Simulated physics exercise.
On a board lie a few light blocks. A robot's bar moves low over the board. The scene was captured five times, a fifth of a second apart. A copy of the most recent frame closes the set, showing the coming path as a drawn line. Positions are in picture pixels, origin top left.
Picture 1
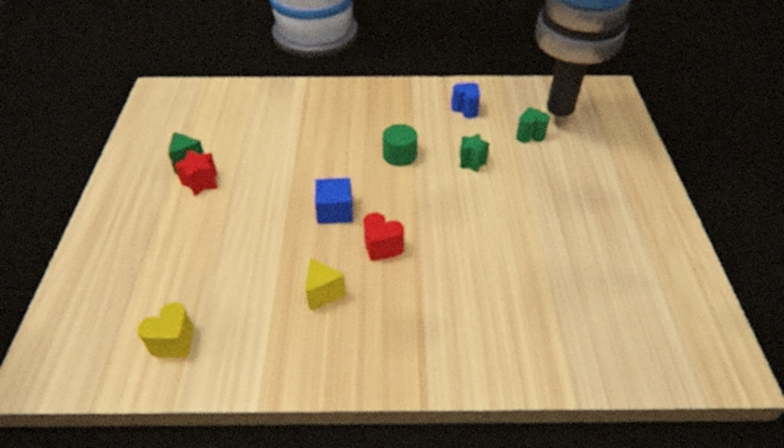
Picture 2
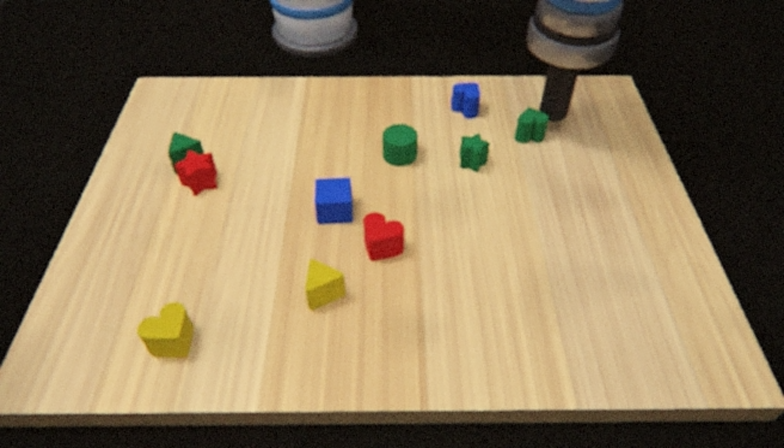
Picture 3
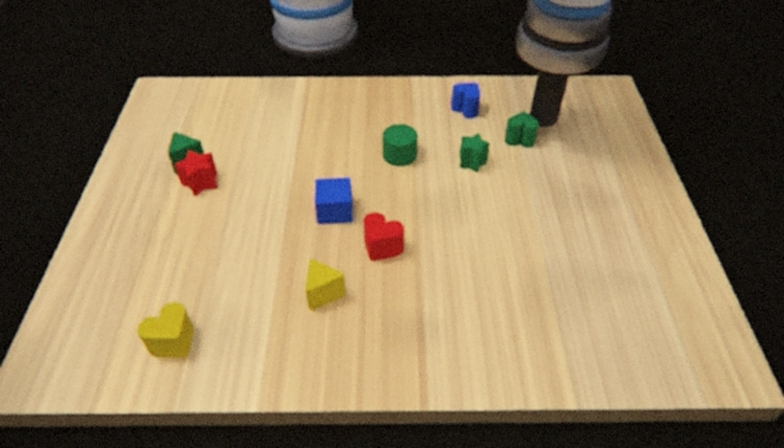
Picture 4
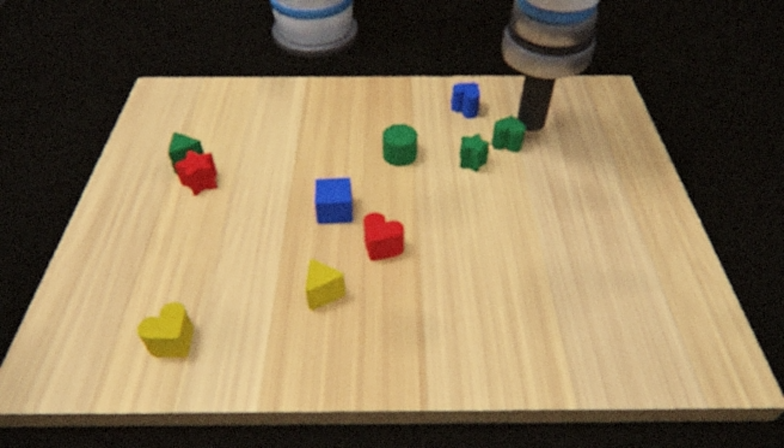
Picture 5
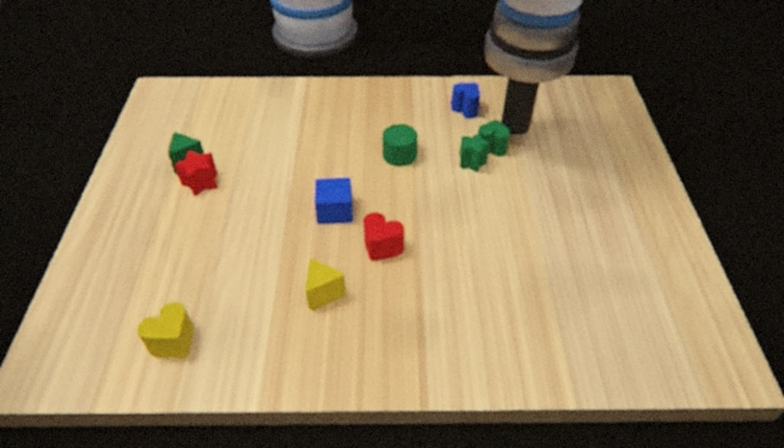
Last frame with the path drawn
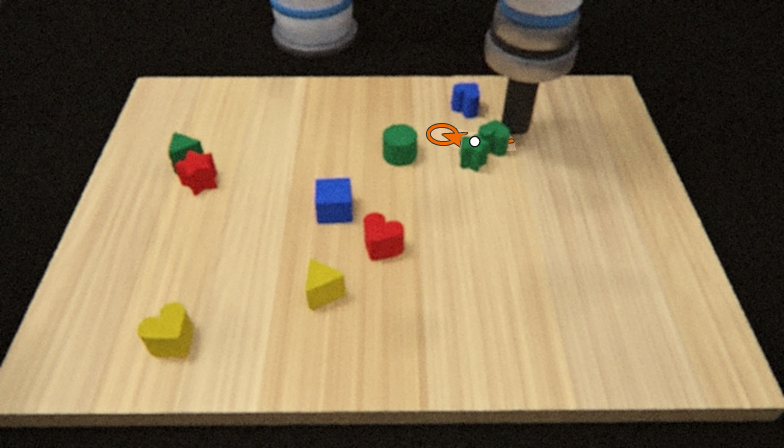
The clip shows small coloured blocks scattered on a wooden board as a robot's dark bar moves left near the far edge, pushing the green heart block a short way left and slightly nearer, up beside the green star block.
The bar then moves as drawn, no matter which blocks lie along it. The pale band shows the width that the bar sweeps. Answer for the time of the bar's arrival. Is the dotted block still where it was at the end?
It seems not.
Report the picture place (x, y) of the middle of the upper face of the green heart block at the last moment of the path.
So, by the moment the path ends, you'll find the top centre of the green heart block at (451, 133).
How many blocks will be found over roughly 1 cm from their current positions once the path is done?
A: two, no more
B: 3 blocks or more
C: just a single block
The correct letter is A.
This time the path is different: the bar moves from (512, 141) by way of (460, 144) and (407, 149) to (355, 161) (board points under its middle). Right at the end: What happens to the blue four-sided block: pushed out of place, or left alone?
At the end, its place is the same.
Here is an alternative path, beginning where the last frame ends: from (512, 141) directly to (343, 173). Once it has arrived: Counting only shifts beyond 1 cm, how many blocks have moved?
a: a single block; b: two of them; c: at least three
That would be c.
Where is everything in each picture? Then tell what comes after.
The first frame shows lower end of the bar (560, 109), tops of blocks, blue heart block (468, 89), green star block (475, 142), green heart block (534, 115).
The second frame shows bar (553, 114), blocks as before.
The third frame shows bar (543, 118), green heart block (524, 119).
The fourth frame shows bar (531, 123), green heart block (510, 124).
The fifth frame shows bar (515, 127), blue heart block (468, 89), green star block (475, 142), green heart block (495, 128).
The drawn path runs from (512, 141) through (489, 142) and (465, 140) to (443, 134); the dot is on the green star block.
On the path given first. Halfway along, bar (479, 127); green star block (461, 147), turned 65° anticlockwise; green heart block (460, 132), turned 20° anticlockwise.
At the end, bar (444, 120); blue heart block not moved; green star block (458, 148), turned 80° anticlockwise; green heart block (451, 133), turned 35° anticlockwise.
